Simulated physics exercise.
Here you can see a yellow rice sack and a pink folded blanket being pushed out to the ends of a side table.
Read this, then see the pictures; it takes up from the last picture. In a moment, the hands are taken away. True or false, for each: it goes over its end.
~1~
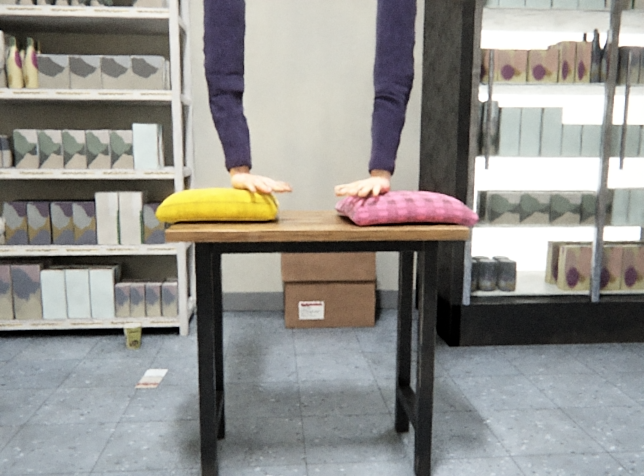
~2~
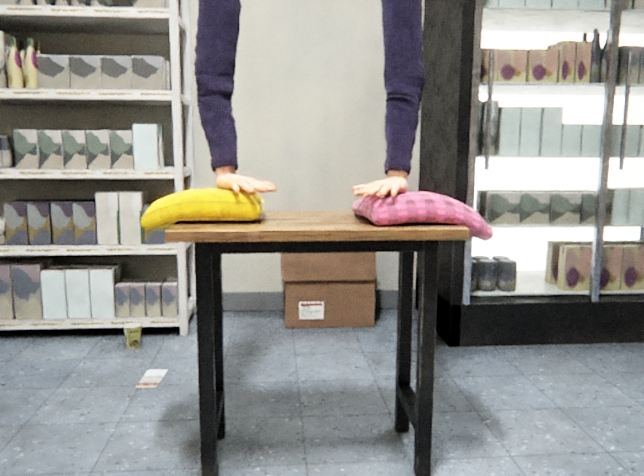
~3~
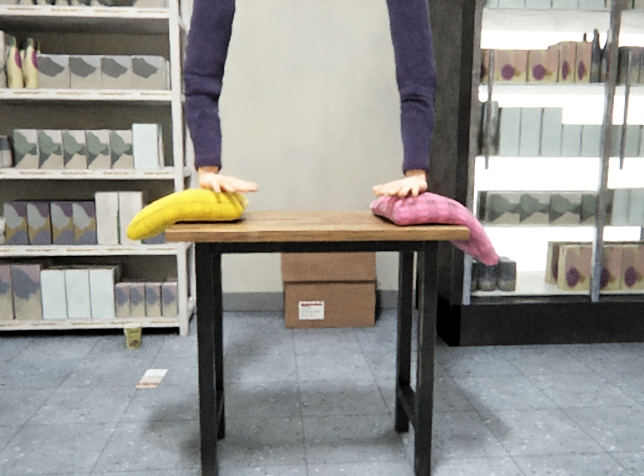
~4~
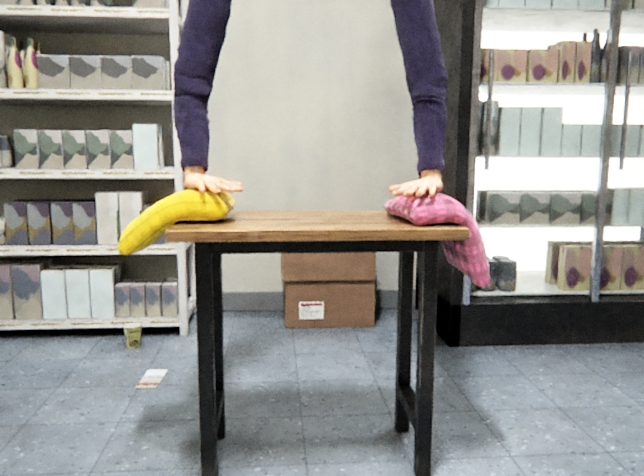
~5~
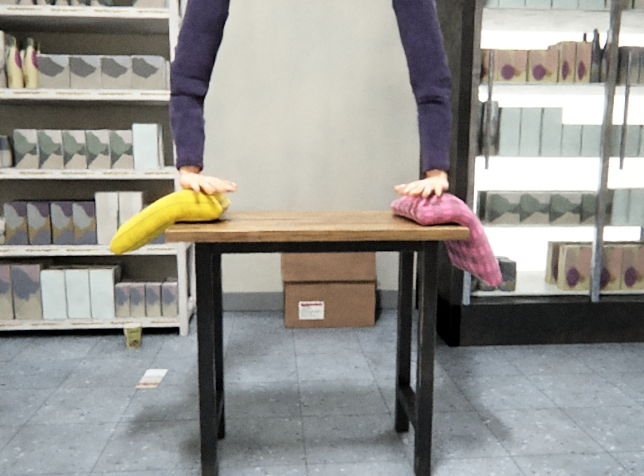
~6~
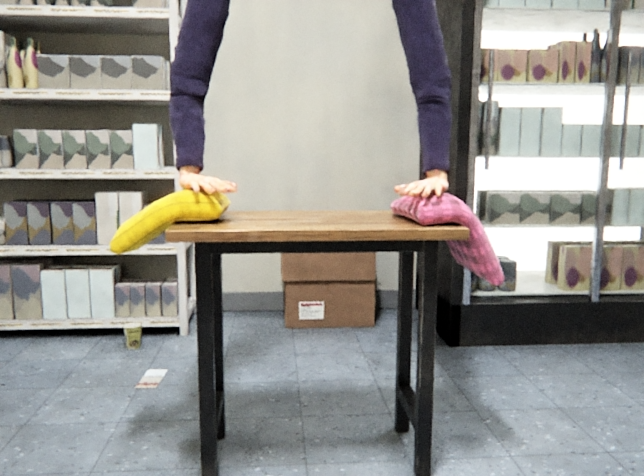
One by one, the yellow rice sack true, it falls; the pink folded blanket true, it falls.
Then, 0.32 s past the final frame, rice sack falling near (161, 240); folded blanket falling near (468, 264).
Then, 0.60 s past the final frame, rice sack on the floor near (149, 405); folded blanket on the floor near (486, 445).
When it is over, rice sack on the floor near (94, 448); folded blanket on the floor near (496, 440). The yellow rice sack slumps off the end and the pink folded blanket tips over and falls.
